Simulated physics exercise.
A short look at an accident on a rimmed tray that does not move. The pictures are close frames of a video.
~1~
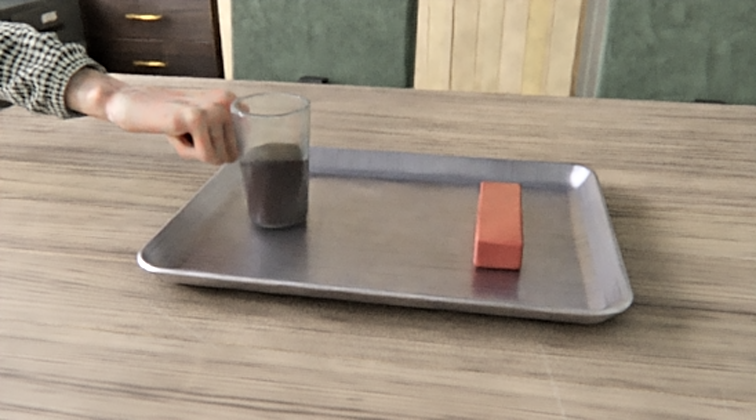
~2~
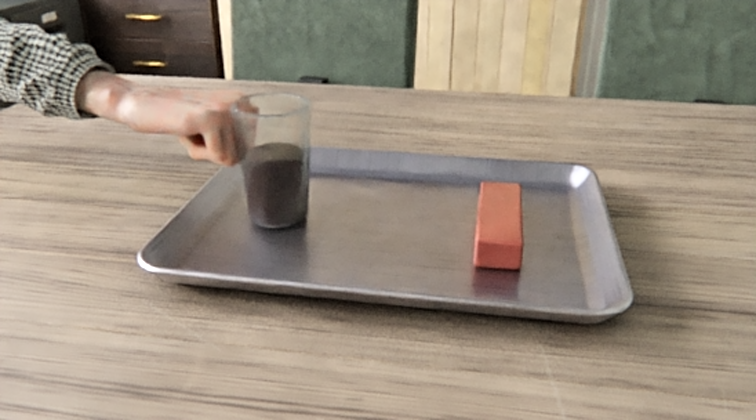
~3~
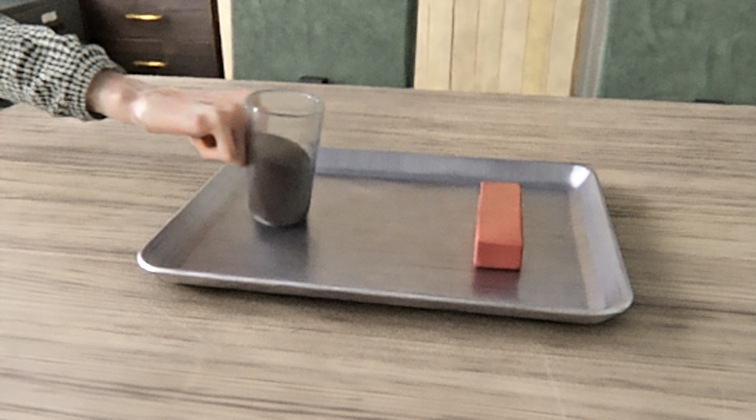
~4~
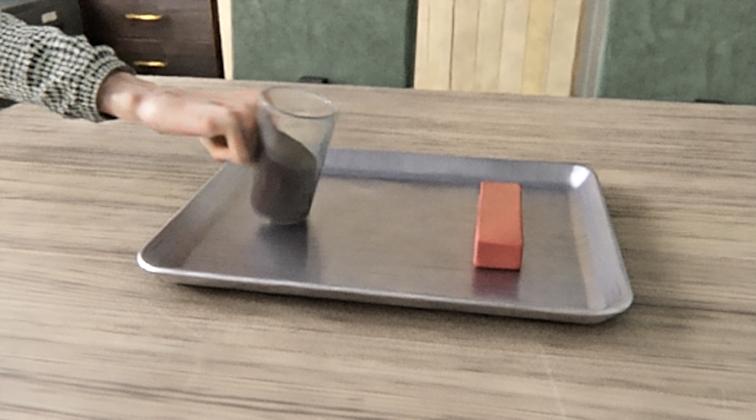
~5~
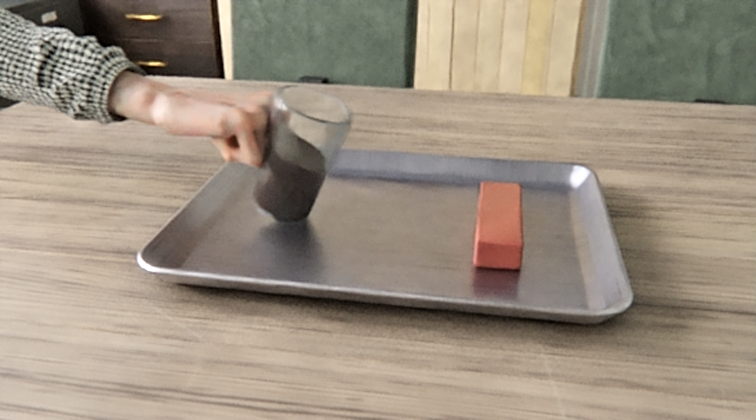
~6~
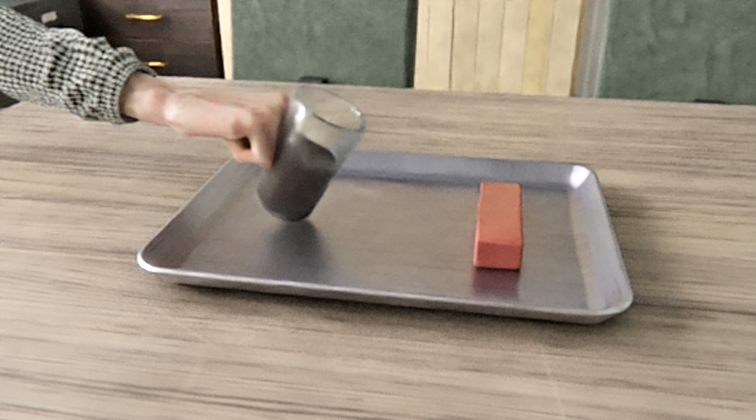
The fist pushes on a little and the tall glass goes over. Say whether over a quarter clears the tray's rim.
As it turns out, three quarters and more stay on the tray.
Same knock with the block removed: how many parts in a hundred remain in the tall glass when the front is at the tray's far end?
Some 65 per cent.
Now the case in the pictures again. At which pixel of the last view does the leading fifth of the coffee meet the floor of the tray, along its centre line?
Roughly at (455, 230).
A moment on, the tall glass lies on its side and 100 per cent is in the glass, 0 on the tray and 0 above or beyond its rim.
Next, the tall glass lies on its side and 64 per cent is in the glass, 30 on the tray and 6 above or beyond its rim.
Then the tall glass lies on its side and 31 per cent is in the glass, 60 on the tray and 9 above or beyond its rim.
Later the tall glass lies on its side and 17 per cent is in the glass, 74 on the tray and 9 above or beyond its rim.
At rest 90 per cent is held by tray and glass, 10 is off the tray.
